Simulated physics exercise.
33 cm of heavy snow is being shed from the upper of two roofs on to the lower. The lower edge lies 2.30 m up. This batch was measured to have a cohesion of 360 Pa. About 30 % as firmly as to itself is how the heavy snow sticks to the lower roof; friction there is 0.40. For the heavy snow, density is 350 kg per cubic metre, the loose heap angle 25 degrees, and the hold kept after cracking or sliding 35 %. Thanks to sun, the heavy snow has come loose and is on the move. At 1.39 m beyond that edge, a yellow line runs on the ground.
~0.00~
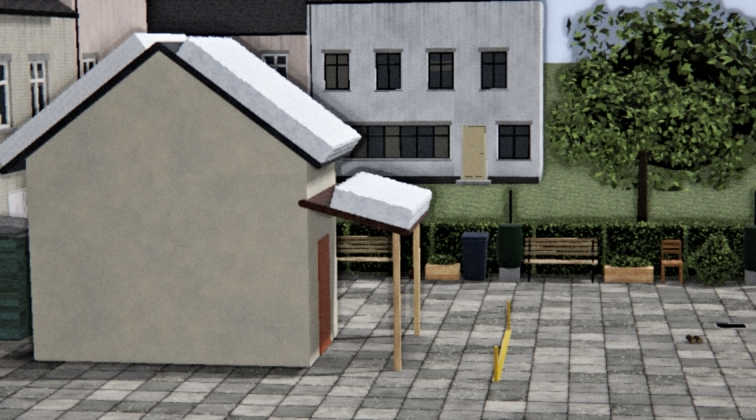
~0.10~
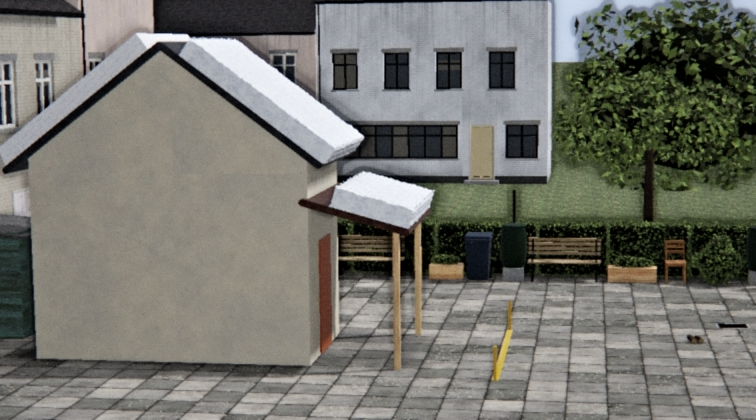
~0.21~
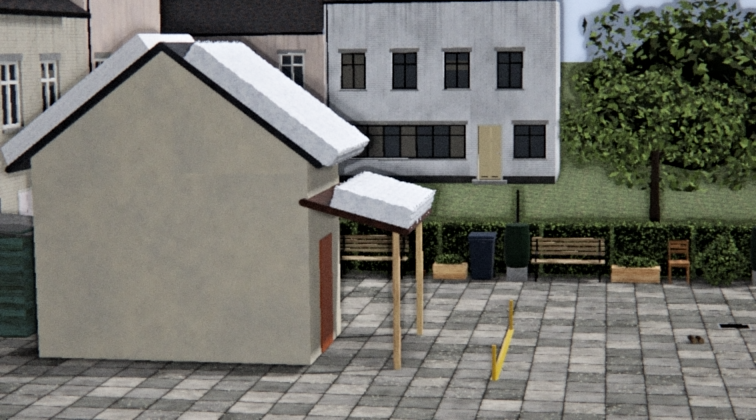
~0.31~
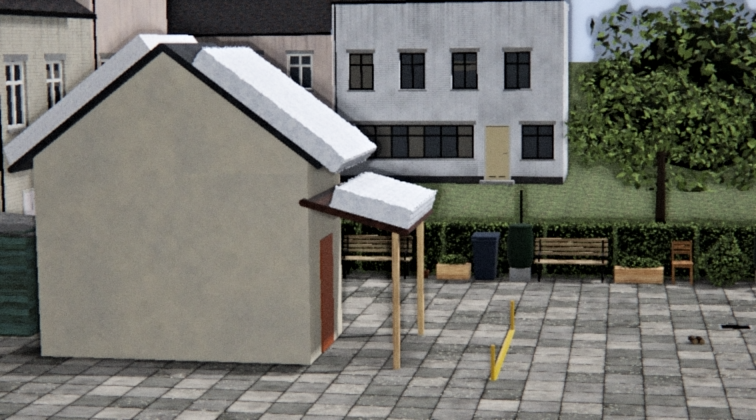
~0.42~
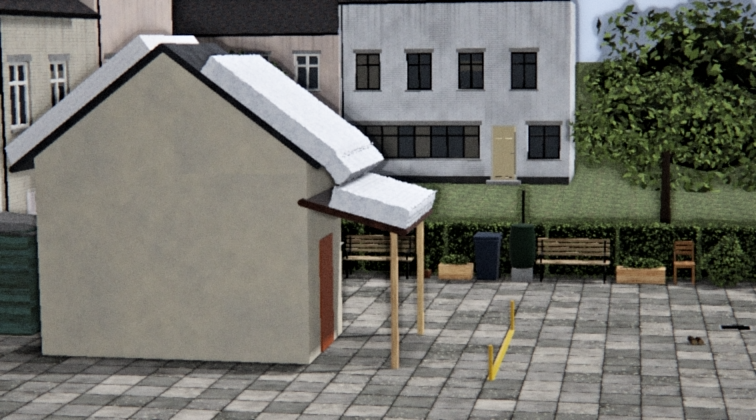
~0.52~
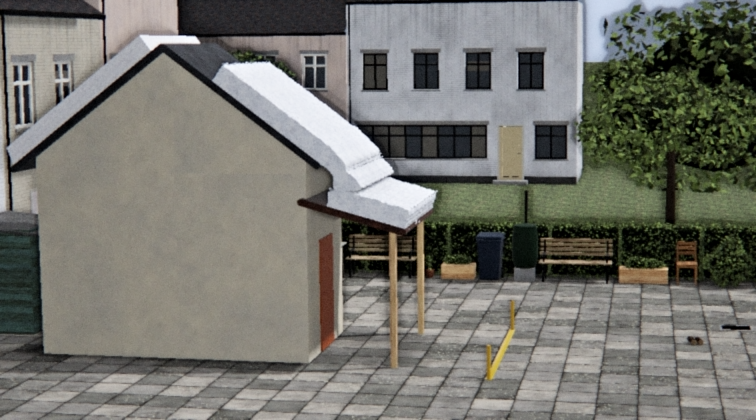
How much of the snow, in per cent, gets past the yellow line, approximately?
59 %.
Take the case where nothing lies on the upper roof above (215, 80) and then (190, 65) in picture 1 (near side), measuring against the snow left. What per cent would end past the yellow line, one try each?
First try 45 per cent, second try 55 per cent.
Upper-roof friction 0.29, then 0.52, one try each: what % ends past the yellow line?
First some 50 %, after that some 35 %.
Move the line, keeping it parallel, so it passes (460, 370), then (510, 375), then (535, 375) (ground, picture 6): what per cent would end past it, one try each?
In order, some 70, 50 and 40 percent would end past it.
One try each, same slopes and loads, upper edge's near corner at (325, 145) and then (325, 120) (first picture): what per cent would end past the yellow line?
Try 1: Near 60 %; try 2: Near 55 %.
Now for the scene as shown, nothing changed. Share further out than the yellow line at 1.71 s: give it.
40 %.
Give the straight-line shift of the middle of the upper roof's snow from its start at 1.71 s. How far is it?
Straight-line shift: Roughly 4.8 m.
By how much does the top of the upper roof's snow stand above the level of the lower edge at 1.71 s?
Roughly 0.6 m.
After 1.07 s, none is below the lower edge and 0 % is past the line.
After 1.71 s, 69 % is below the lower edge and 39 % is past the line.
After 2.36 s, 80 % is below the lower edge and 59 % is past the line.
After 3.00 s, 80 % is below the lower edge and 59 % is past the line.
After 3.20 s, at the end, 80 % is below the lower edge and 59 % is past the line.
